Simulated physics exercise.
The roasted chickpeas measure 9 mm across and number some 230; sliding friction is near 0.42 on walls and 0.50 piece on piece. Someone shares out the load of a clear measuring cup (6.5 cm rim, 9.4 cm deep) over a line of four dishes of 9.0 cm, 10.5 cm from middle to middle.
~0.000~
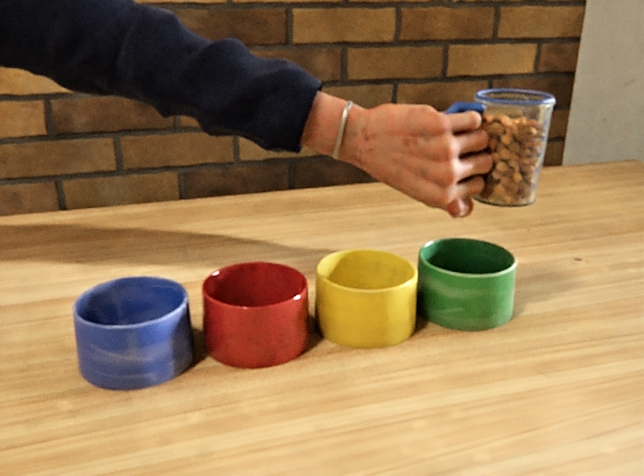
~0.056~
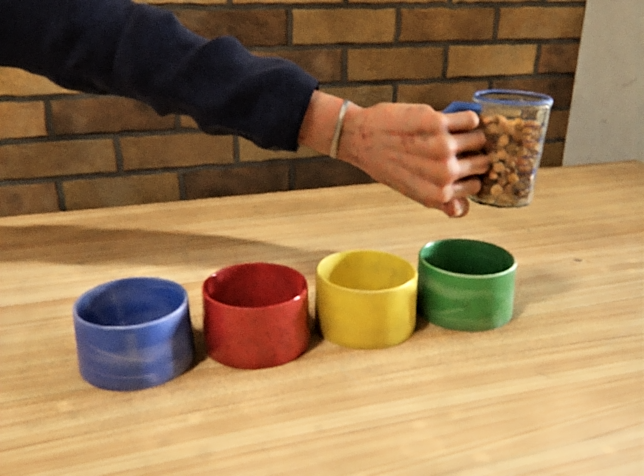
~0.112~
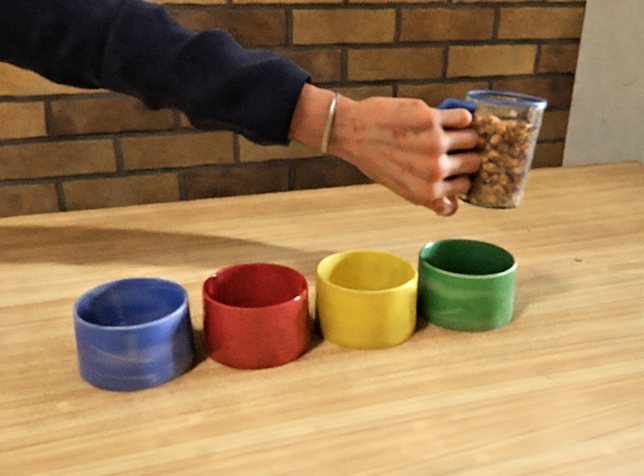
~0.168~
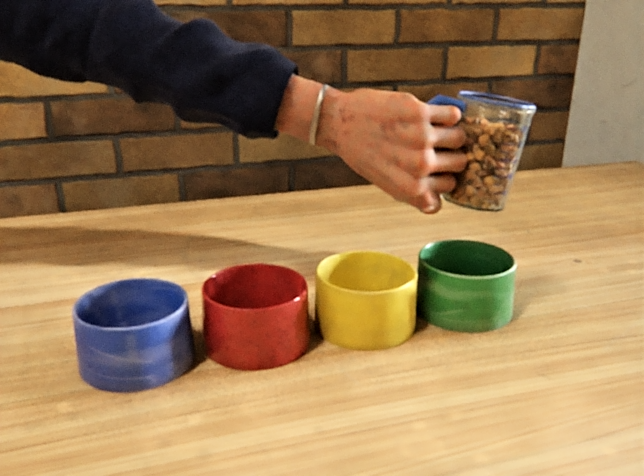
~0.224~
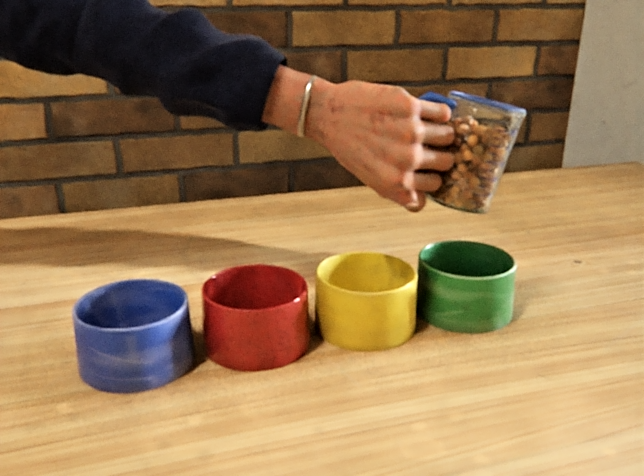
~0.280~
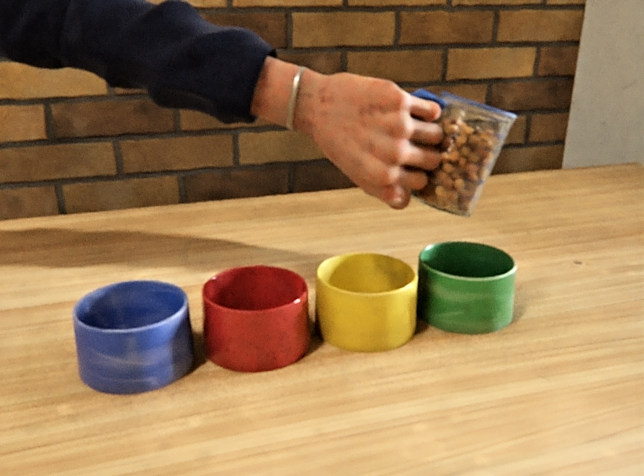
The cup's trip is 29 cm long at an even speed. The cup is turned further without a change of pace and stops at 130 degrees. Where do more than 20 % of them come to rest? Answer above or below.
Red: Above, blue: Below, green: Below, yellow: Below, counter: Below.
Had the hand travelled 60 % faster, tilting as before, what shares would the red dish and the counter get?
Red 100; counter 0.
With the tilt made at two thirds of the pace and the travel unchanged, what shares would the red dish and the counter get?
Red 100; counter 0.
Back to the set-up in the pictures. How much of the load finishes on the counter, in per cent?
About 0 per cent.
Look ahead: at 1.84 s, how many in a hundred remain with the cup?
About 0 per cent.
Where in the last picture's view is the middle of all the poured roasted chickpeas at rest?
Around (262, 318).
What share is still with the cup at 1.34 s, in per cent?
Some 90 per cent of the load.
Then, at 0.91 s, tilt 70 degrees; cup holds 100 %.
Then, at 1.34 s, tilt 106 degrees; cup holds 90 %, red 5 %.
After 1.84 s, tilt 130 degrees; cup holds 0 %, red 100 %.
By 2.3 s all is still; red 100 %, blue 0 %, green 0 %, yellow 0 %, counter 0 %.
